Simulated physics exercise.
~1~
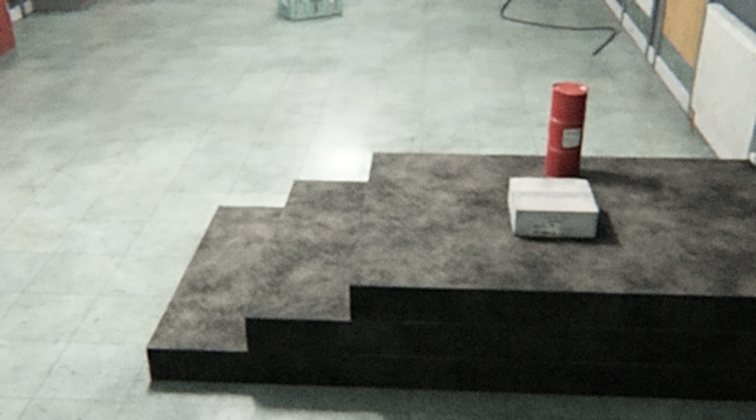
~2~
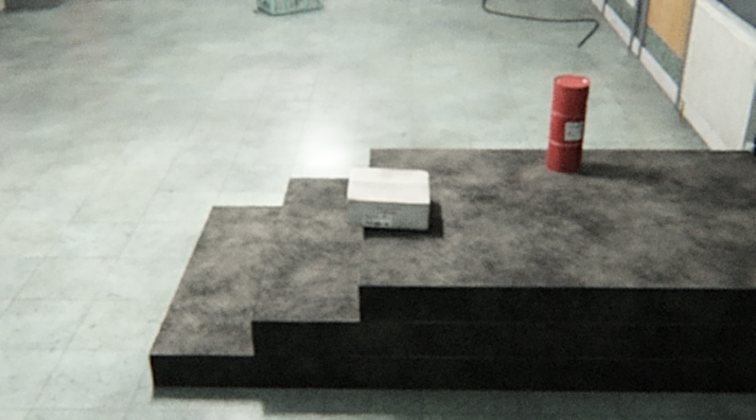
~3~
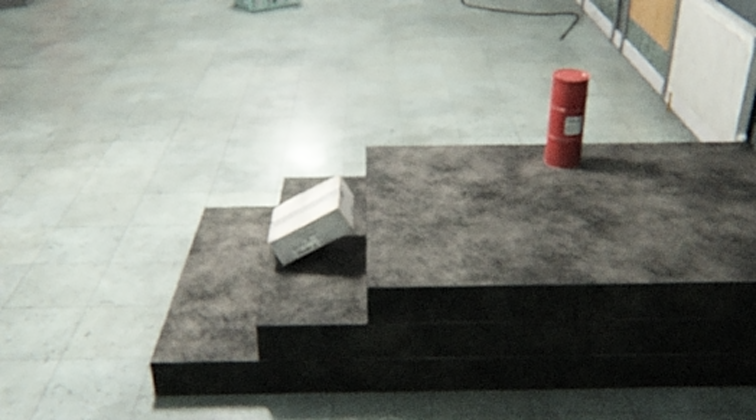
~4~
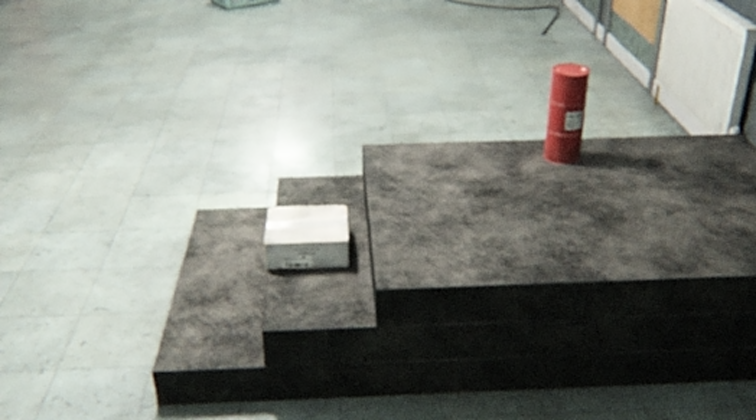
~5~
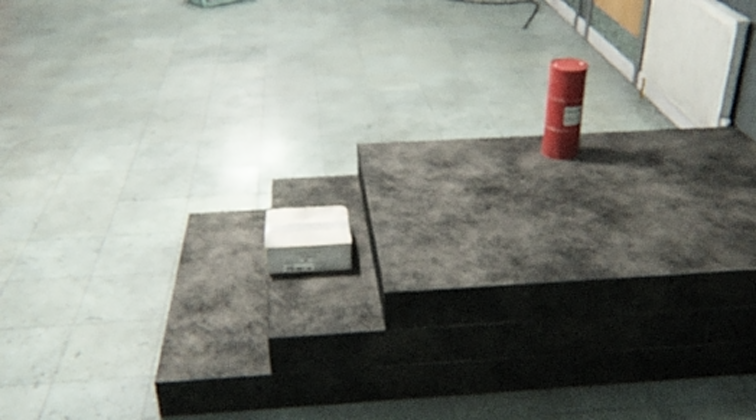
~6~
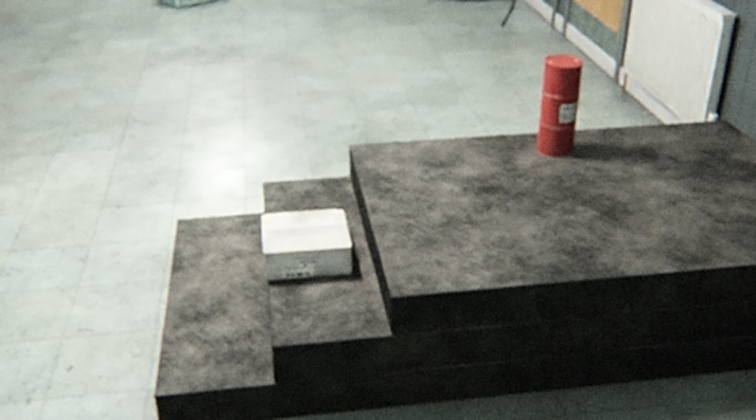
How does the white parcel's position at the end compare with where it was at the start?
At the start the white parcel sits on the top of the landing, just in front of the red canister. By the end it is farther left and lower, resting flat on the step just below the top.
